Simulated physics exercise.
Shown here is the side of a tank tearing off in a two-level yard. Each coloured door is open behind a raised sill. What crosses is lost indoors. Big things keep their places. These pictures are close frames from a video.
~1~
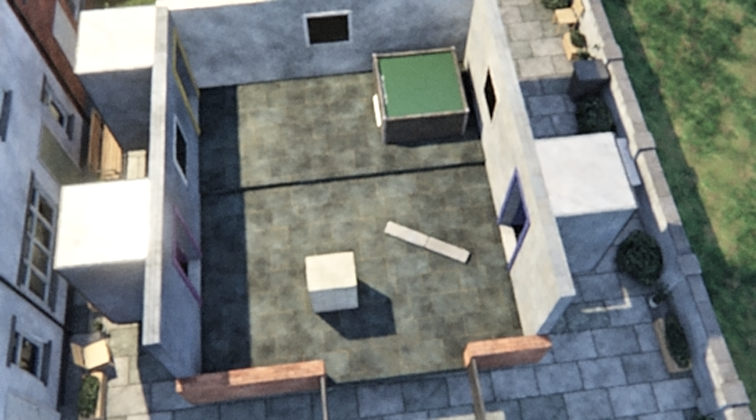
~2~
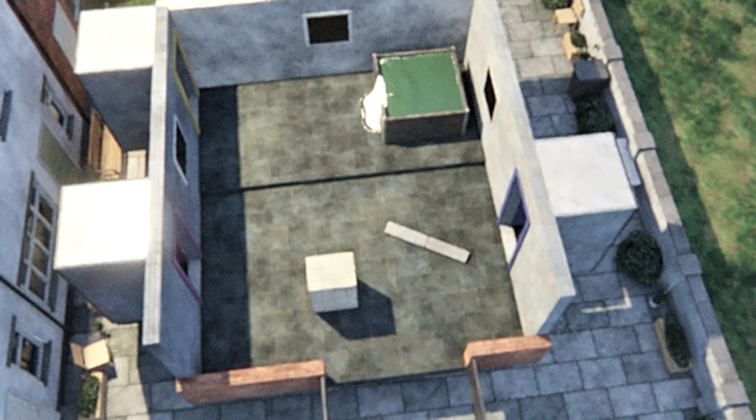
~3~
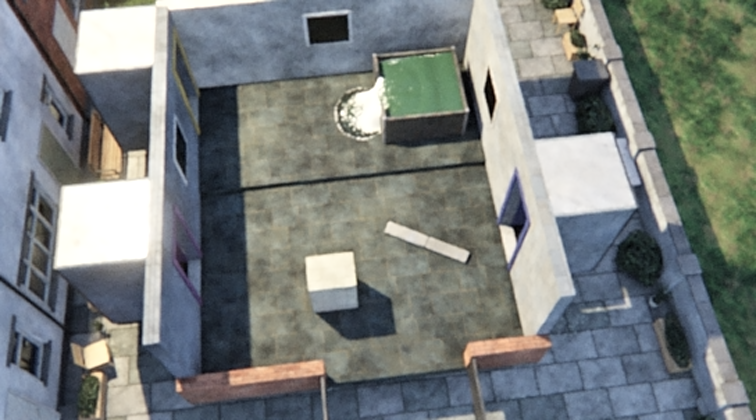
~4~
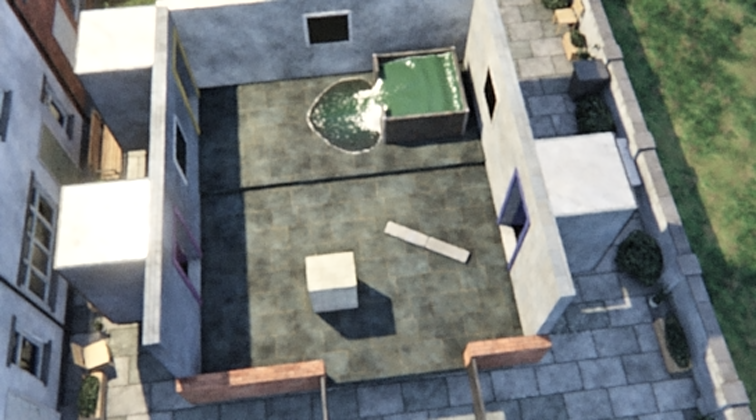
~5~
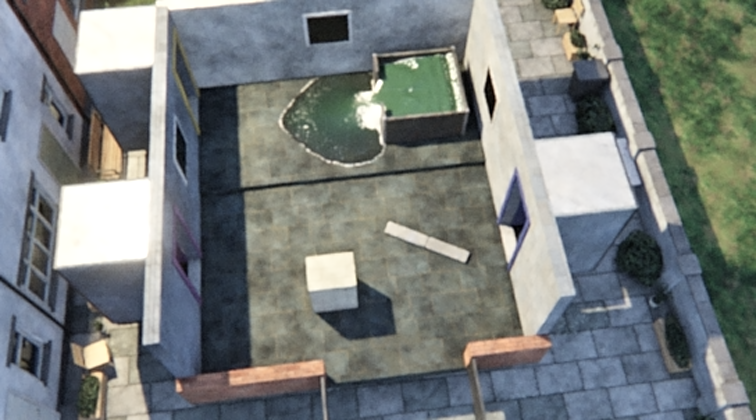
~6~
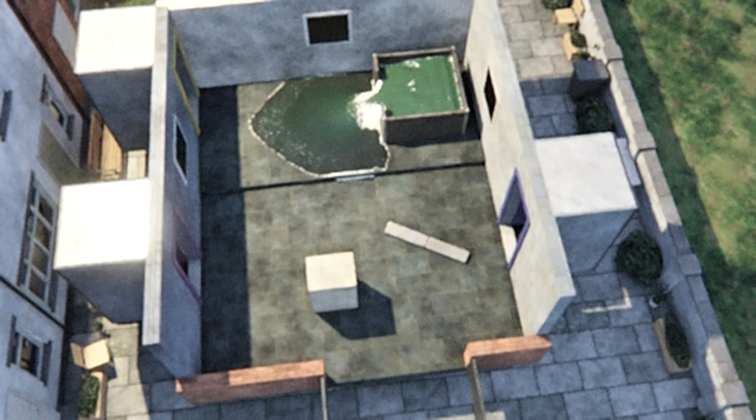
Green water sits still in an open tank at the back of a walled yard, then bursts from its left side in a white, foamy gush. It spreads leftward across the paved floor as a widening green pool edged with foam, reaching the dark line across the yard, while the pale block and plank stay put.
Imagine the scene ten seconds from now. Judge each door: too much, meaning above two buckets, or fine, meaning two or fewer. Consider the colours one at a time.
Blue door: Fine, purple door: Too much, yellow door: Too much.
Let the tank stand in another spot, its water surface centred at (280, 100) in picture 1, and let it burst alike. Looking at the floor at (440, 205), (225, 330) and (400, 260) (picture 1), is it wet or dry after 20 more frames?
First one stays unwetted, next one gets inundated, last one stays unwetted.
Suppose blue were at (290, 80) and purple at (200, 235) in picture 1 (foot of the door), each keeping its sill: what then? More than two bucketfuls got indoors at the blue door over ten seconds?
My guess is that the blue door tops the mark by then.
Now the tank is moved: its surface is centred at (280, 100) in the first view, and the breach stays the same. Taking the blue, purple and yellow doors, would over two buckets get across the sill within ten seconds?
I'd say blue misses the threshold, purple misses the threshold, and yellow crosses the threshold.
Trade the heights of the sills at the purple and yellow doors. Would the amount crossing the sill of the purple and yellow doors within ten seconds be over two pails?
The purple door falls short, the yellow door exceeds the limit.
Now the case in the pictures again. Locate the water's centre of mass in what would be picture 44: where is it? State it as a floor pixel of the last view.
I'd say near (302, 194).
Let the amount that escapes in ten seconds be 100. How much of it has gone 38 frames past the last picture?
Roughly 70 %.
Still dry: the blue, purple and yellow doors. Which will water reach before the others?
I'd say the yellow one.
A moment on, water covers 30 % of the floor; the blue door not reached, the purple door not reached, the yellow door under two buckets in.
Next, water covers 40 % of the floor; the blue door not reached, the purple door wet at the sill, nothing in, the yellow door far over two buckets in.
Then, water covers 45 % of the floor; the blue door not reached, the purple door under two buckets in, the yellow door far over two buckets in.
Later, water covers 55 % of the floor; the blue door not reached, the purple door over two buckets in, the yellow door far over two buckets in.
In the end, water covers 75 % of the floor; the blue door wet at the sill, nothing in, the purple door over two buckets in, the yellow door far over two buckets in.
